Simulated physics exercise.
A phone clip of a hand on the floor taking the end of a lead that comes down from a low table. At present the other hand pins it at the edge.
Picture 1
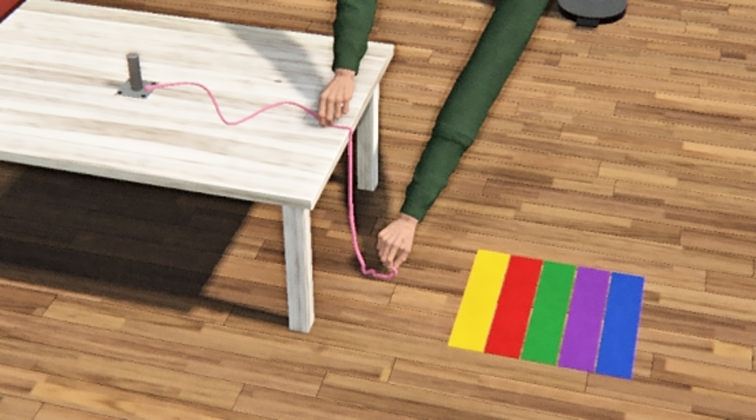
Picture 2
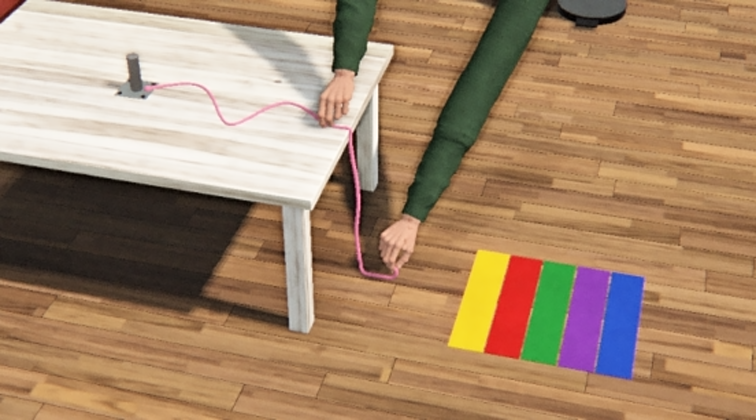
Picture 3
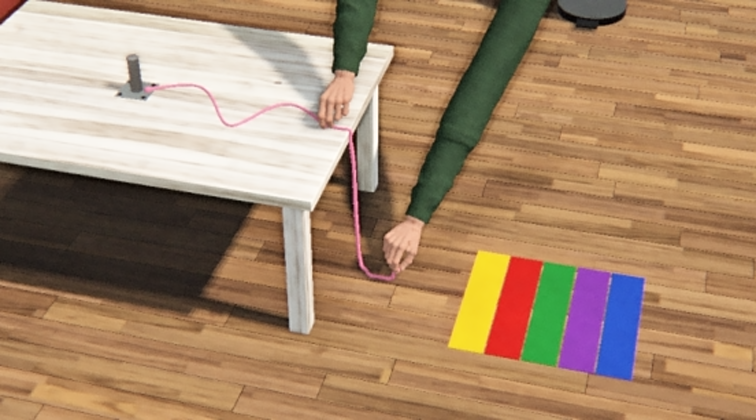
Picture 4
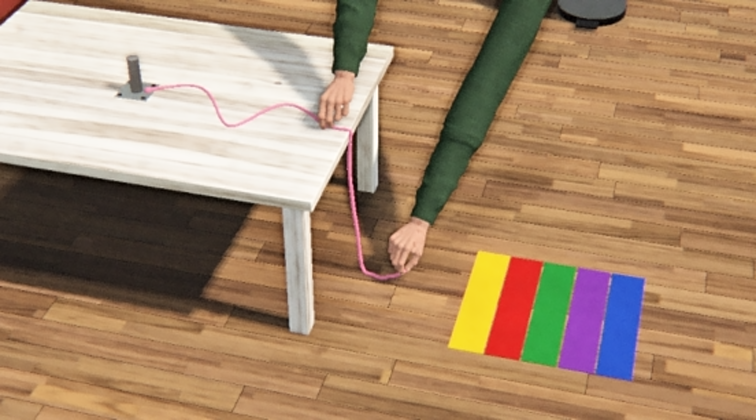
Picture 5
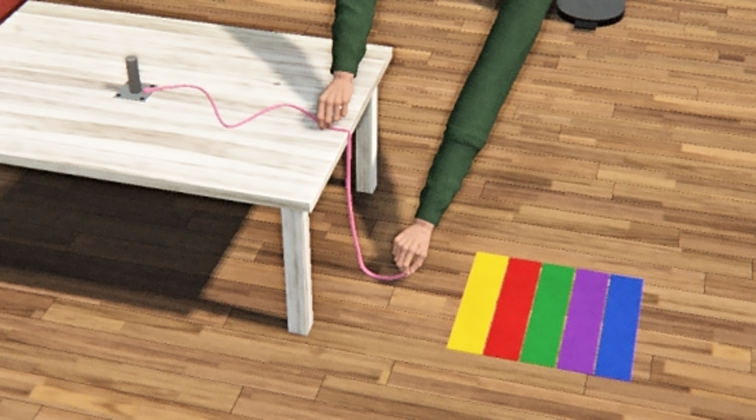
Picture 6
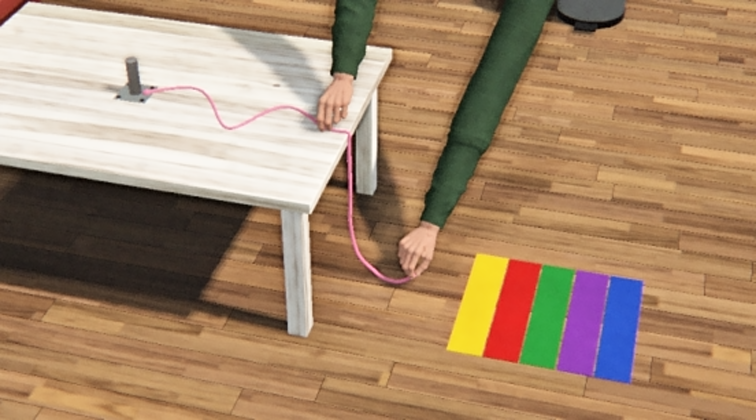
The clip opens on a pink lead running from a small post across a low white table and over its edge, where one hand pins it. Near the floor, the other hand grips the end and draws it slightly to the right, beside five coloured stripes, while the pinning hand stays still.
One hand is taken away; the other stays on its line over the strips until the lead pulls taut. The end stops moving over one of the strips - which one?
The purple strip.
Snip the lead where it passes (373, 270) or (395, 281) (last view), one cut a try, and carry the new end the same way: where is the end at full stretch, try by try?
Taking the tries in order, the answers are (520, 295) and (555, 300).
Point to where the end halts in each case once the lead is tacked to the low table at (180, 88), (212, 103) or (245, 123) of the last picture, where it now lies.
About (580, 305), (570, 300) and (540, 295).
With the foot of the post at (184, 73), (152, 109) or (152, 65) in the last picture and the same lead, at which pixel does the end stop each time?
Try by try: (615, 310), (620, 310) and (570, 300).
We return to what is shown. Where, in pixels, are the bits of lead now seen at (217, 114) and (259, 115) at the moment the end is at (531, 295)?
They end up at (243, 114) and at (308, 125).
Early on, end near (531, 295); over red.
Midway, end near (567, 301); over green.
At the end of the slack, end near (588, 305); over purple. The end stops over the purple strip.
